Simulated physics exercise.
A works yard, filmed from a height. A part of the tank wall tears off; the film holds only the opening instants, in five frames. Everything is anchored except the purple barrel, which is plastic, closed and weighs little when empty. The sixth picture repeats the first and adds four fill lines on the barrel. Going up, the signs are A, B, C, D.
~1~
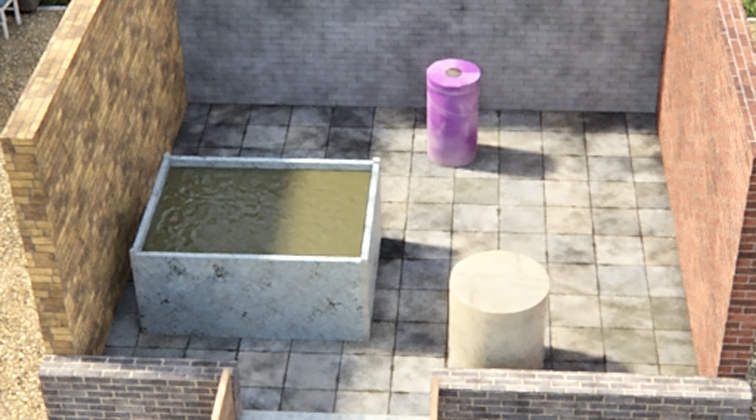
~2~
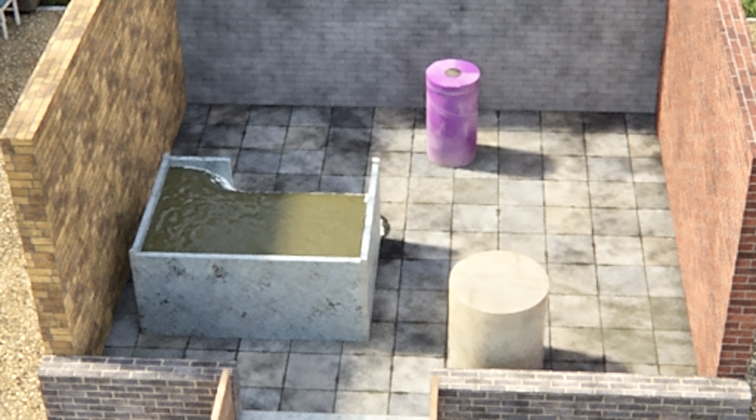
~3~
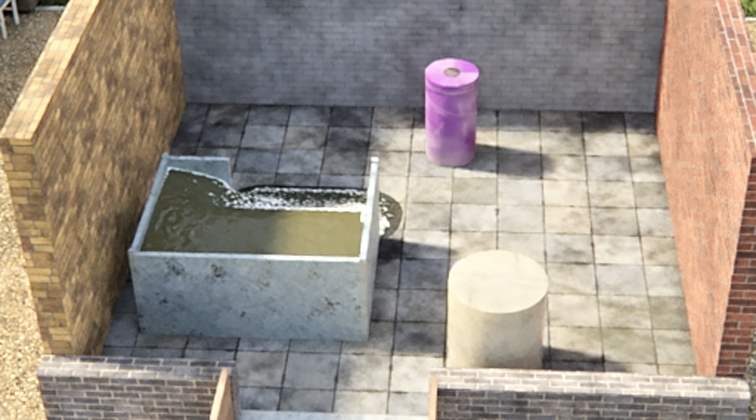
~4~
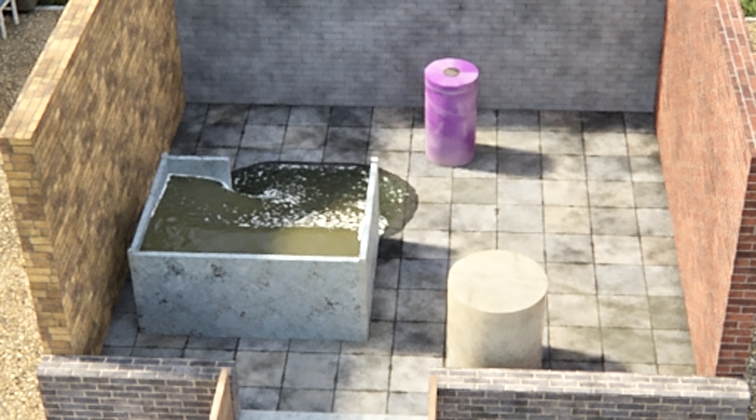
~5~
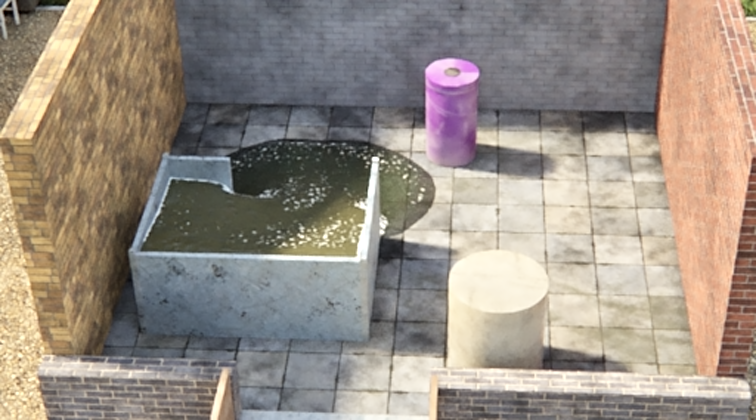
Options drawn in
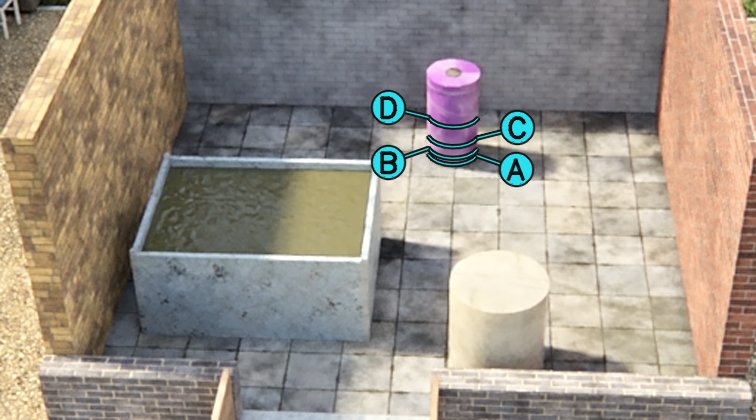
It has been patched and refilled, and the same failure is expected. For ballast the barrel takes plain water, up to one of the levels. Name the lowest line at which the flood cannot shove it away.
D is the one.
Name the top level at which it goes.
That is level C.
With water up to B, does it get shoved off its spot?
Yes, that goes wrong.
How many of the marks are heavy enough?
One of the four.
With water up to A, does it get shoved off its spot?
Yes.
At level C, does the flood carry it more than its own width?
Yes, clearly.
On the marked copy, A at (452, 164); B at (452, 158); C at (452, 146); D at (452, 127); from the bottom up A, B, C, D.
If A is chosen, it is pushed about 5 times its own width away.
If B is chosen, it is pushed about 6 times its own width away.
If C is chosen, it is pushed about twice its own width away.
If D is chosen, it does not move.
